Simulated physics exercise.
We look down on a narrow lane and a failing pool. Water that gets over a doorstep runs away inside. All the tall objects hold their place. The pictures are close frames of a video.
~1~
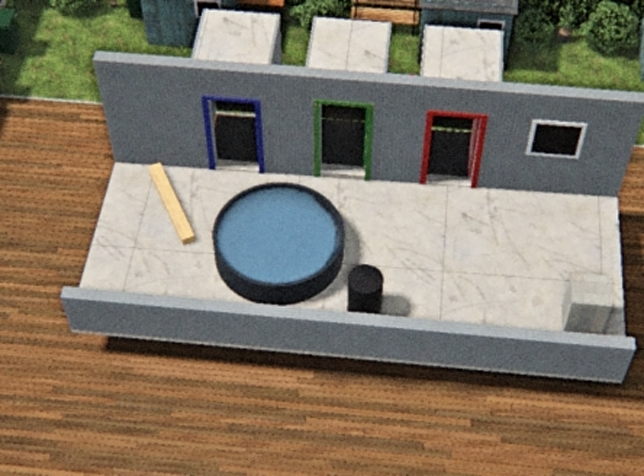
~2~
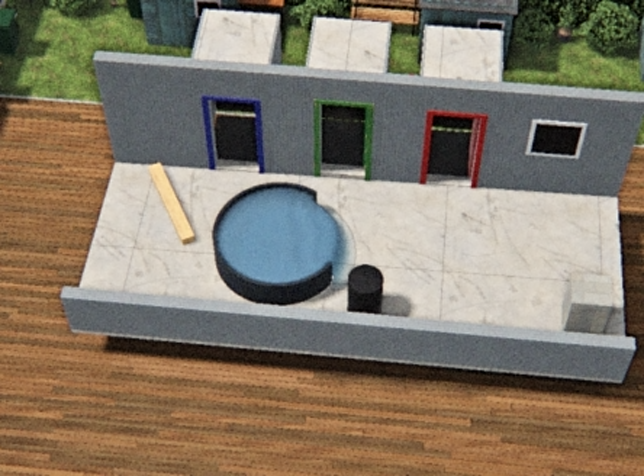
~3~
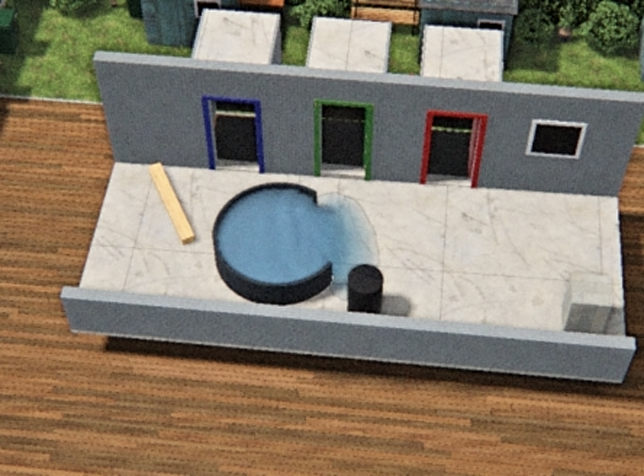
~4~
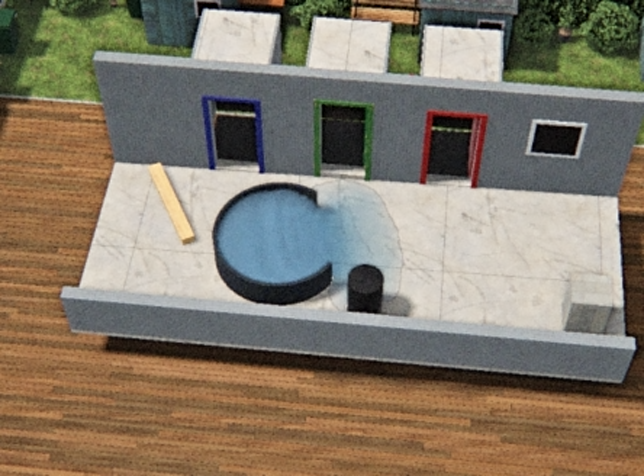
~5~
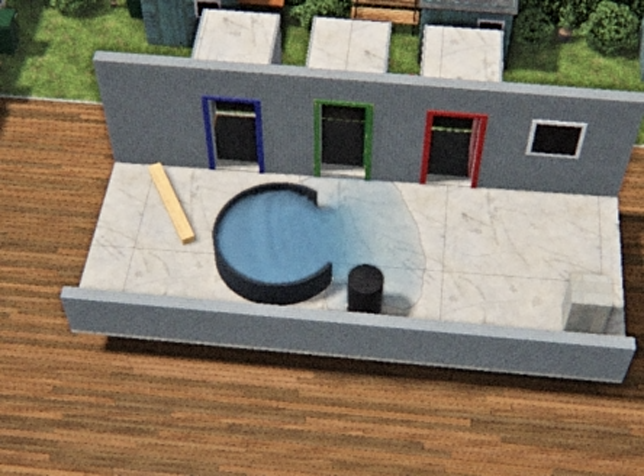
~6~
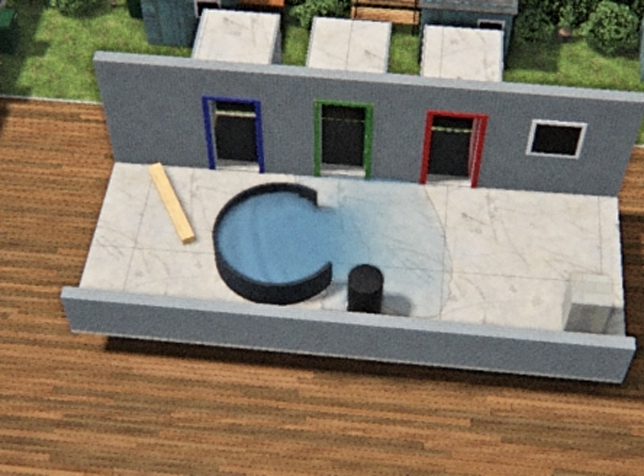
To begin with, a round, dark-walled pool of blue water sits whole and still in a walled, pale-tiled lane. Then a gap opens on its right side and water pours out, spreading rightward in a thin sheet across the tiles, around the black cylinder and past the green-framed doorway, while everything else stays put.
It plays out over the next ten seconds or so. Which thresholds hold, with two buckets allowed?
The blue door stays under that; the green door stays under that; the red door takes more than that.
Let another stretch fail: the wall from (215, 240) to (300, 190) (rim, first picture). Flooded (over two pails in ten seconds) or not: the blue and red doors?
The blue one takes more; the red one takes less.
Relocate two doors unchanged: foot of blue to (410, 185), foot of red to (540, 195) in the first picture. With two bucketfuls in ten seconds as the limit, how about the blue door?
In short: Blue door lets more in.
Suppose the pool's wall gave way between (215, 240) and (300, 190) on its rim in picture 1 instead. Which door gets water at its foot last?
I say the red-painted one.
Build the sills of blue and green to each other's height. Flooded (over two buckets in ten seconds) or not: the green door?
Green floods.
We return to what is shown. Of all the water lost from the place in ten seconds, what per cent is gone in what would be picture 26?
Roughly 30 per cent.
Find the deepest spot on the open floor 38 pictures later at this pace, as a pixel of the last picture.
At about (513, 260).
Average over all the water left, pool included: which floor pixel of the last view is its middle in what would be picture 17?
Near (366, 248).
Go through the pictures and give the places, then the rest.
In the first picture, the round tank at (278, 235) is whole and still.
In the second picture, the front is at (333, 287), out from the gap at (340, 239).
In the third picture, water pours out at (340, 241) and has run to a hidden place.
In the fourth picture, the front is at (331, 185), out from the gap at (340, 242).
In the fifth picture, the front is at (412, 301), out from the gap at (340, 242).
In the sixth picture, water pours out at (340, 242) and has run to (438, 306).
A moment on, water covers 40 % of the floor; the blue door not reached, the green door under two buckets in, the red door under two buckets in.
Next, water covers 55 % of the floor; the blue door not reached, the green door under two buckets in, the red door over two buckets in.
Then, water covers 65 % of the floor; the blue door wet at the sill, nothing in, the green door under two buckets in, the red door over two buckets in.
Later, water covers 70 % of the floor; the blue door wet at the sill, nothing in, the green door under two buckets in, the red door far over two buckets in.
In the end, water covers 80 % of the floor; the blue door wet at the sill, nothing in, the green door under two buckets in, the red door far over two buckets in.
